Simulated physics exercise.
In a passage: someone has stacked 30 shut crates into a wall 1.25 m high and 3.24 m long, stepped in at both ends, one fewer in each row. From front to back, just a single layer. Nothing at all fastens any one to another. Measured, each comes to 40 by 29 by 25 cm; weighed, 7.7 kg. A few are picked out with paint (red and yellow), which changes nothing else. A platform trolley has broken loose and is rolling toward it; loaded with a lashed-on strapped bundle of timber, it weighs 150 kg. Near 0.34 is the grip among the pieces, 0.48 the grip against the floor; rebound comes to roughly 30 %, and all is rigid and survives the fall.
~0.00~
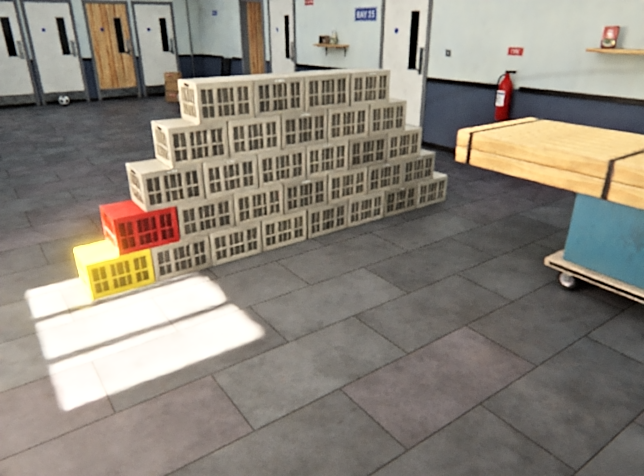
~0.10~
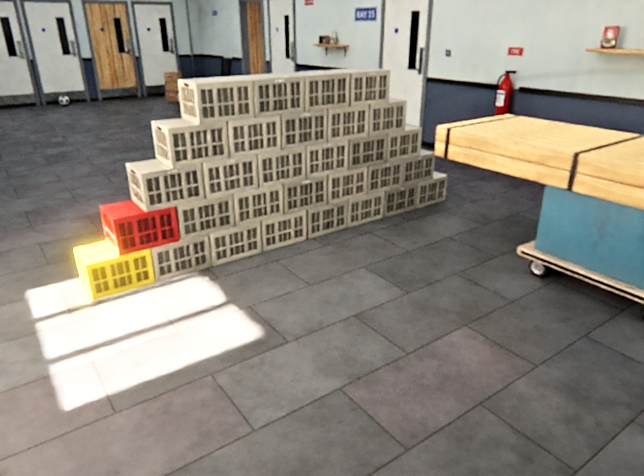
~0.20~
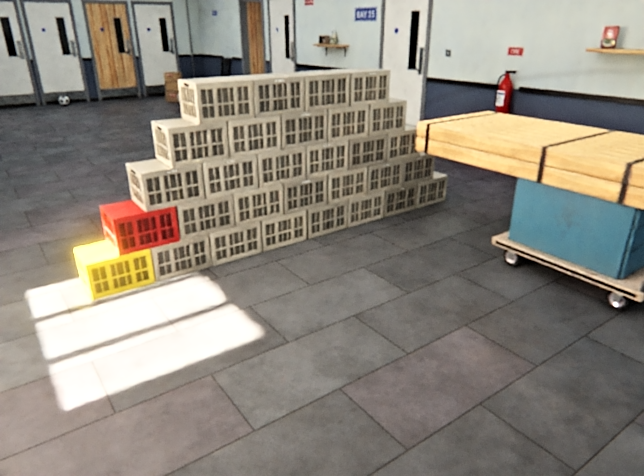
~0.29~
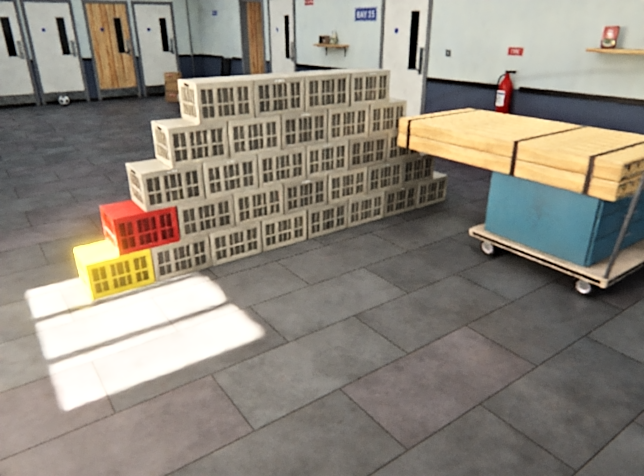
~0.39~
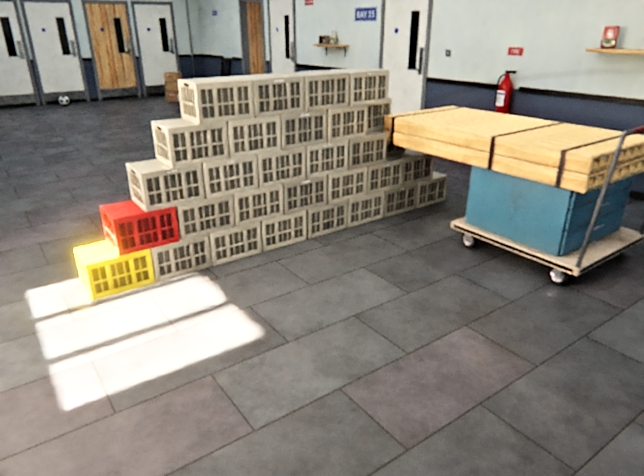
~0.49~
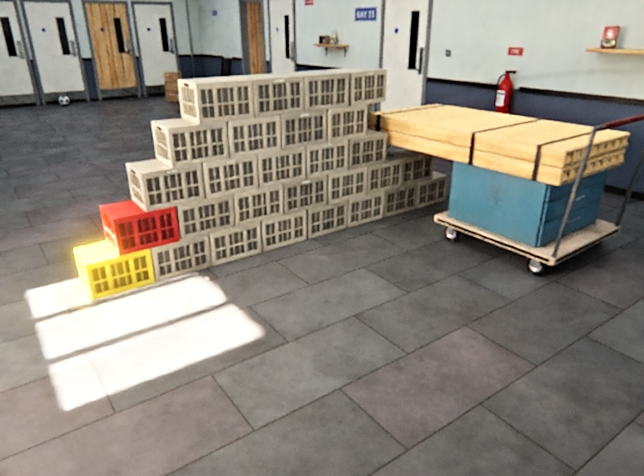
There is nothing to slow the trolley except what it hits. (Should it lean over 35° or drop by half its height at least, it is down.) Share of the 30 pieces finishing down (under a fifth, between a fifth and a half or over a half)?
Down count: Below twenty percent.
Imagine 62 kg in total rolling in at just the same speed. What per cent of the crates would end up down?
Then roughly 10 per cent.
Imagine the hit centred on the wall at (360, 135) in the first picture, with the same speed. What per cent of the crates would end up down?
Result: Near 30 per cent down.
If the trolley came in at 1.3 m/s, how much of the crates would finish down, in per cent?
Share down: Close to 10%.
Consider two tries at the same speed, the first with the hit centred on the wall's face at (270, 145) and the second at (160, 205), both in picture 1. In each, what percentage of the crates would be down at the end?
30 then 20 %.
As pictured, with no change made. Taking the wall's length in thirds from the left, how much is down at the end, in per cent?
Left third 0 percent, middle third 0 percent, right third 30 percent.
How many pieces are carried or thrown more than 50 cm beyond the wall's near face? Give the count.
I'd put it near 8.
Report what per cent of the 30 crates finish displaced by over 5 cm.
I count 25 % as shifted.
Around 0.78 s, load 81 cm past the wall's line, still rolling; 2 of the 30 crates down.
Around 1.08 s, load 1.19 m past the wall's line, still rolling; 3 of the 30 crates down.
Around 1.80 s, load 1.57 m past the wall's line, still rolling; 3 of the 30 crates down.
Finally (2.9 s), load 1.38 m past the wall's line, still rolling; 3 of the 30 crates down; red crate unmoved; yellow crate unmoved. That is 10 per cent. Seen by the last camera, middles, red crate near (141, 224), yellow crate near (115, 266).
